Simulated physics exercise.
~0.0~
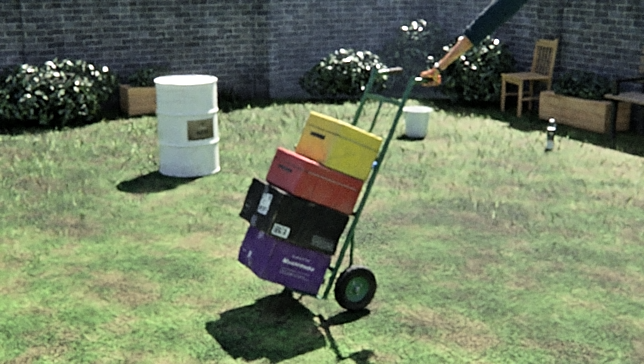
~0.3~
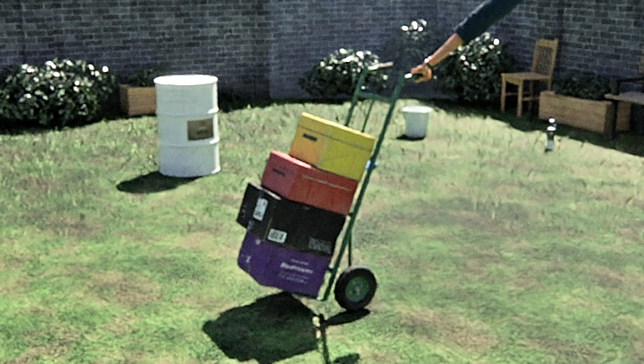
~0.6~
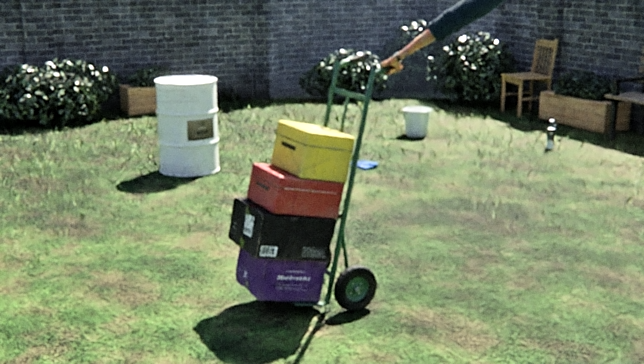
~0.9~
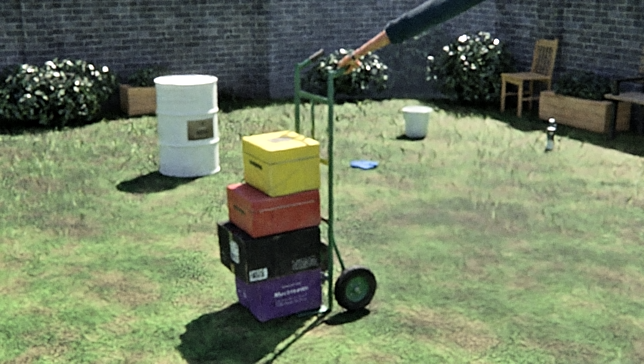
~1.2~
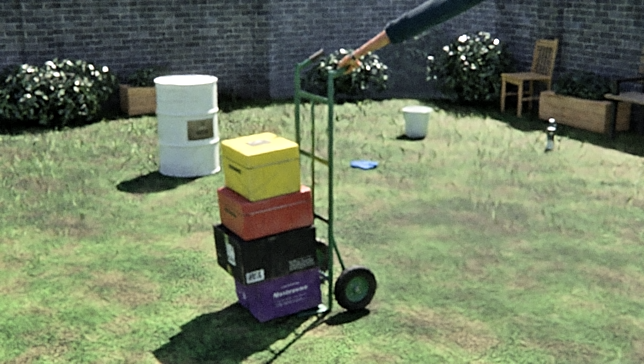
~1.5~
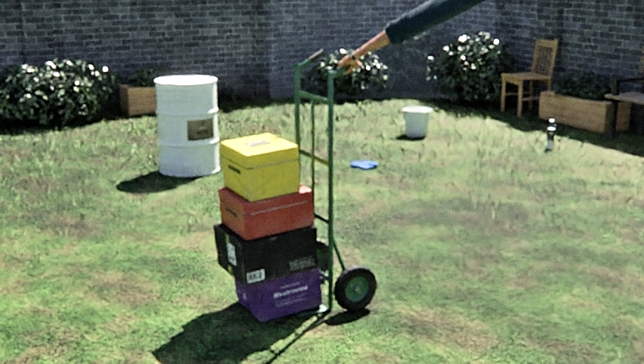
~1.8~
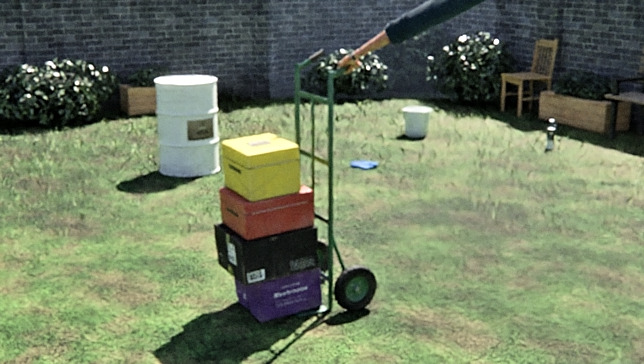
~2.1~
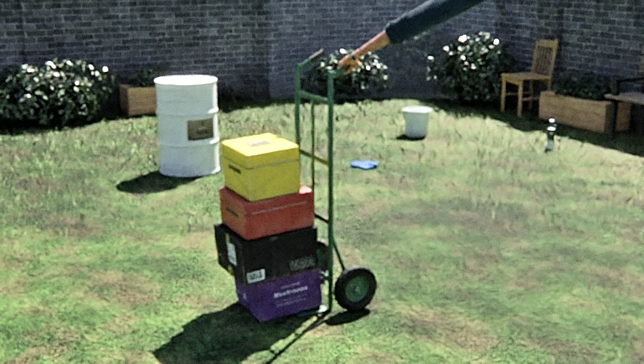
On a lawn, a hand tips a loaded hand truck upright, its four boxes staying stacked.
